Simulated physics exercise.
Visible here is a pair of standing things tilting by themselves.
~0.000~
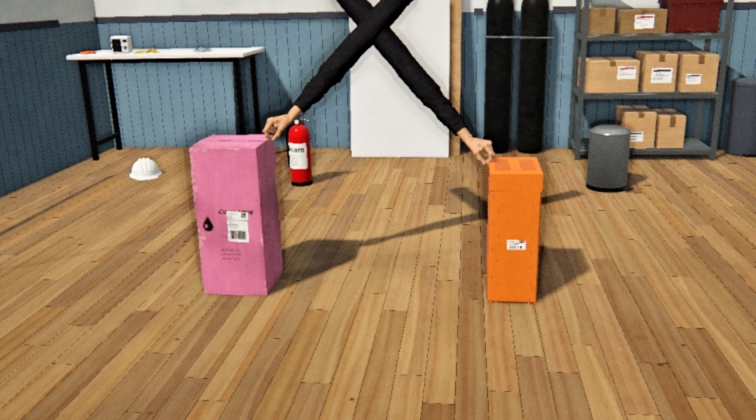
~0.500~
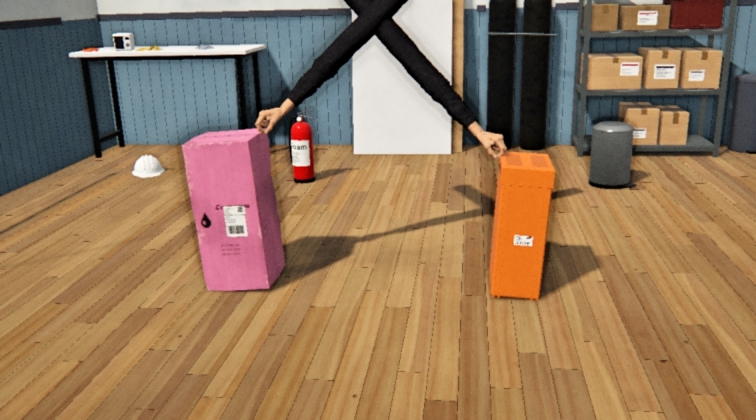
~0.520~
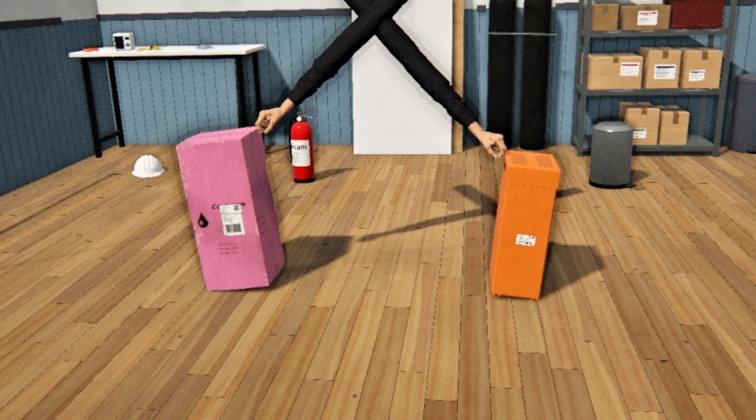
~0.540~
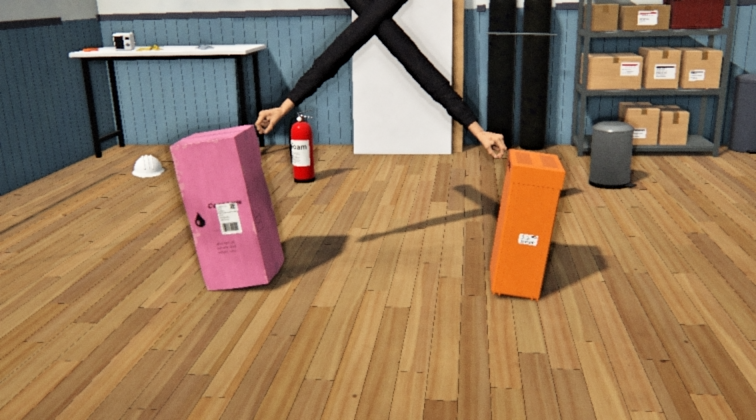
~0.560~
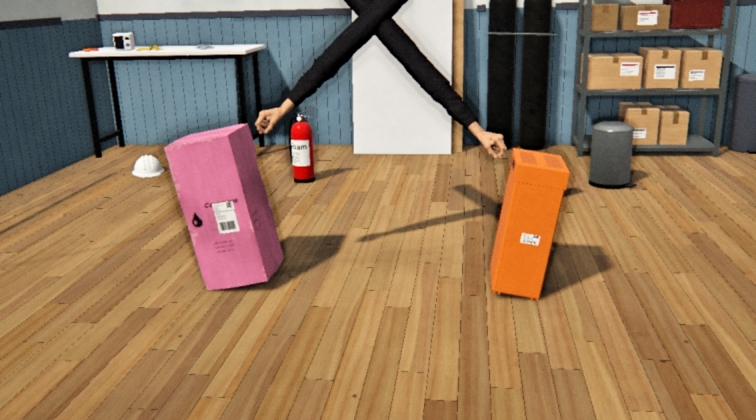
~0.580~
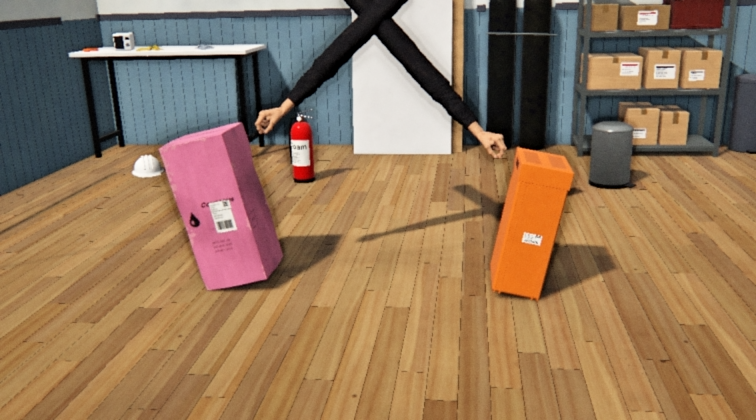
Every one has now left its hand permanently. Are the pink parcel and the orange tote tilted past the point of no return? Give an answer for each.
Finally the pink parcel tumbles over, while the orange tote tumbles over.
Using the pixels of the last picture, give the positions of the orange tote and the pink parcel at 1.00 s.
The orange tote sits at (570, 229), while the pink parcel sits at (167, 218).
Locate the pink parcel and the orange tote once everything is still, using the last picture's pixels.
Final centres, approx.: First (145, 248), second (606, 267).
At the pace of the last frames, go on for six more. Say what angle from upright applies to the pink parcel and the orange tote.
Then you'd see 25° for the first one and 20° for the other.
After 0.78 s, pink parcel 31° off upright near (200, 205); orange tote 25° off upright near (546, 223).
After 1.00 s, pink parcel 59° off upright near (167, 218); orange tote 45° off upright near (570, 229).
After 1.12 s, pink parcel on its side near (146, 243); orange tote 66° off upright near (591, 244).
At rest (2.0 s), the pink parcel topples, near (145, 248); the orange tote topples, near (606, 267).
